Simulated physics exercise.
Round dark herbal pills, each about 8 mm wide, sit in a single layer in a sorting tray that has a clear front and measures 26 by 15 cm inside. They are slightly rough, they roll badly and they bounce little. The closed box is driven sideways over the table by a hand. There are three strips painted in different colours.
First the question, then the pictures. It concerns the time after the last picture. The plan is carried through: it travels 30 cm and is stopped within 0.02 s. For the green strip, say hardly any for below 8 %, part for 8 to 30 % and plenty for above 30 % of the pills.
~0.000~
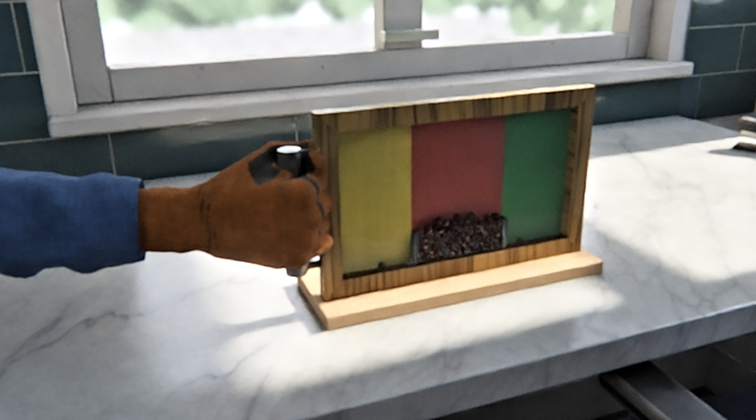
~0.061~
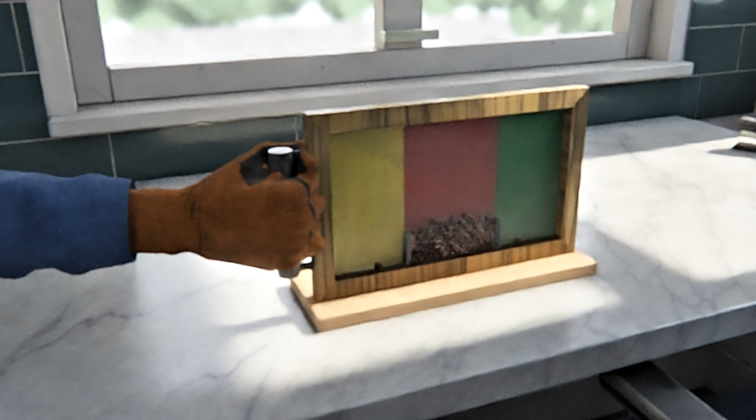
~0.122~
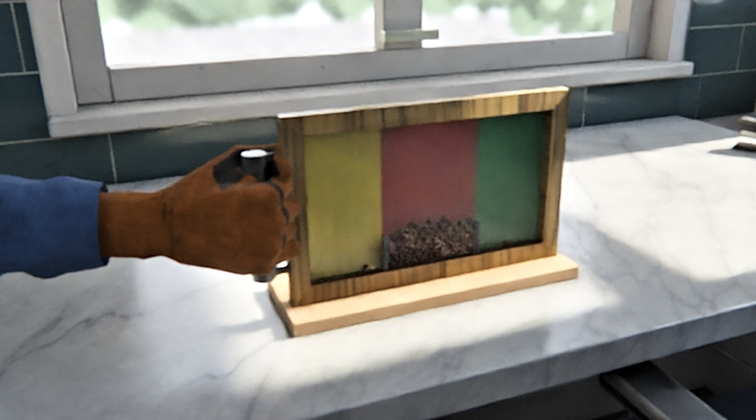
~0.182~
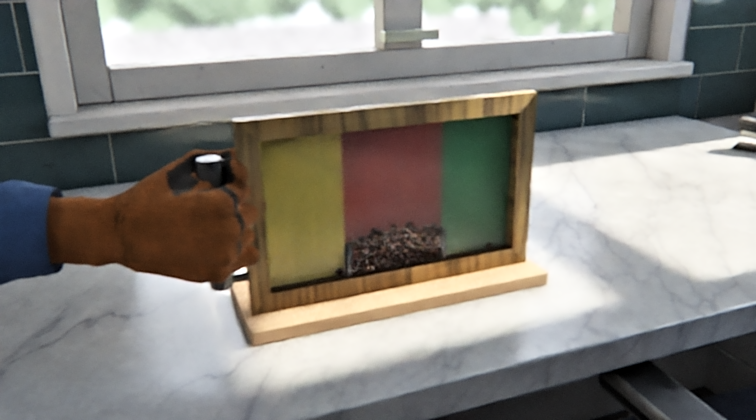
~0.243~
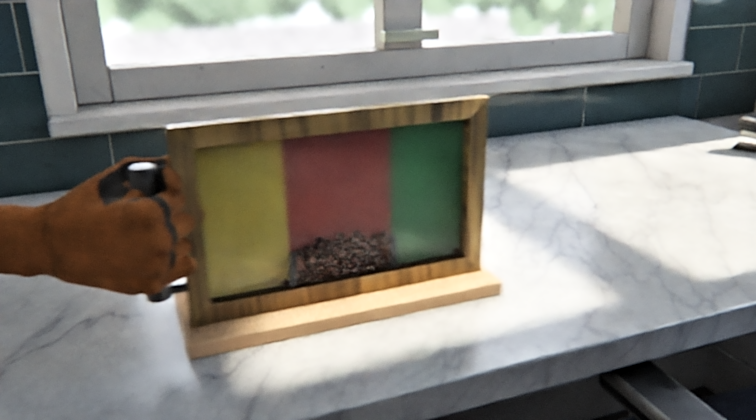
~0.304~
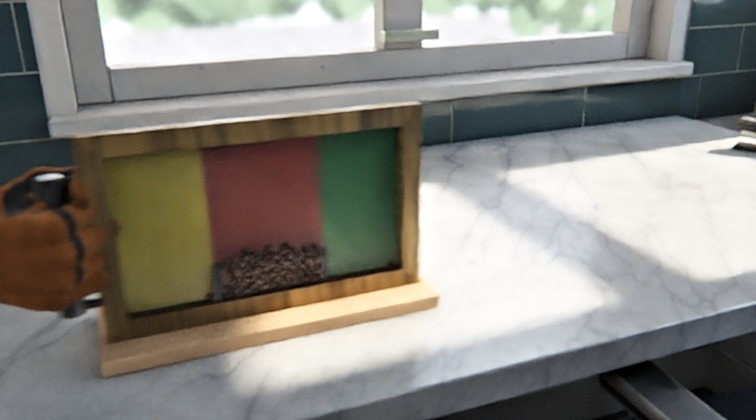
Looking at the green, I'd call it close to empty.
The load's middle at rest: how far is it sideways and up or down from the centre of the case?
It lies close to 3 centimetres left and 6 centimetres below.
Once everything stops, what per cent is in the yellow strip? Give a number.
Around 25 percent.
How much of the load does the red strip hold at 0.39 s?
I'd guess near 95 in a hundred.
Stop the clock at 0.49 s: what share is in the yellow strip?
I'd put it around 20 in a hundred.
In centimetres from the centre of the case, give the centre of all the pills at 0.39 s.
Offset approx. 1 cm left, 5 cm below.
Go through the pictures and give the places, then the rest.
The first frame shows at its start; about 60 pills; pills centred (459, 237); top one (457, 217); red (460, 138), green (538, 128), yellow (373, 148).
In the second frame, 1 cm to the left; pills centred (453, 238); top one (451, 218).
In the third frame, 3 cm to the left; pills centred (432, 242); top one (429, 222); wall ends (477, 224), (386, 239).
In the fourth frame, 7 cm to the left; pills centred (397, 248); top one (394, 228).
In the fifth frame, 13 cm to the left; pills centred (345, 257); top one (341, 236).
In the sixth frame, 20 cm to the left; pills centred (273, 270); top one (268, 248); red (262, 161), green (358, 150), yellow (155, 174).
After 0.39 s, it is 30 cm to the left; the pills' middle is 1 cm left of and 5 cm below the centre; red 95 %.
After 0.49 s, it is 30 cm to the left; the pills' middle is 3 cm left of and 5 cm below the centre; red 75 %, yellow 20 %.
After 0.64 s, it is 30 cm to the left; the pills' middle is 3 cm left of and 6 cm below the centre; red 75 %, yellow 25 %.
At rest by 1.2 s, it is 30 cm to the left; red 75 %, green 0 %, yellow 25 %.
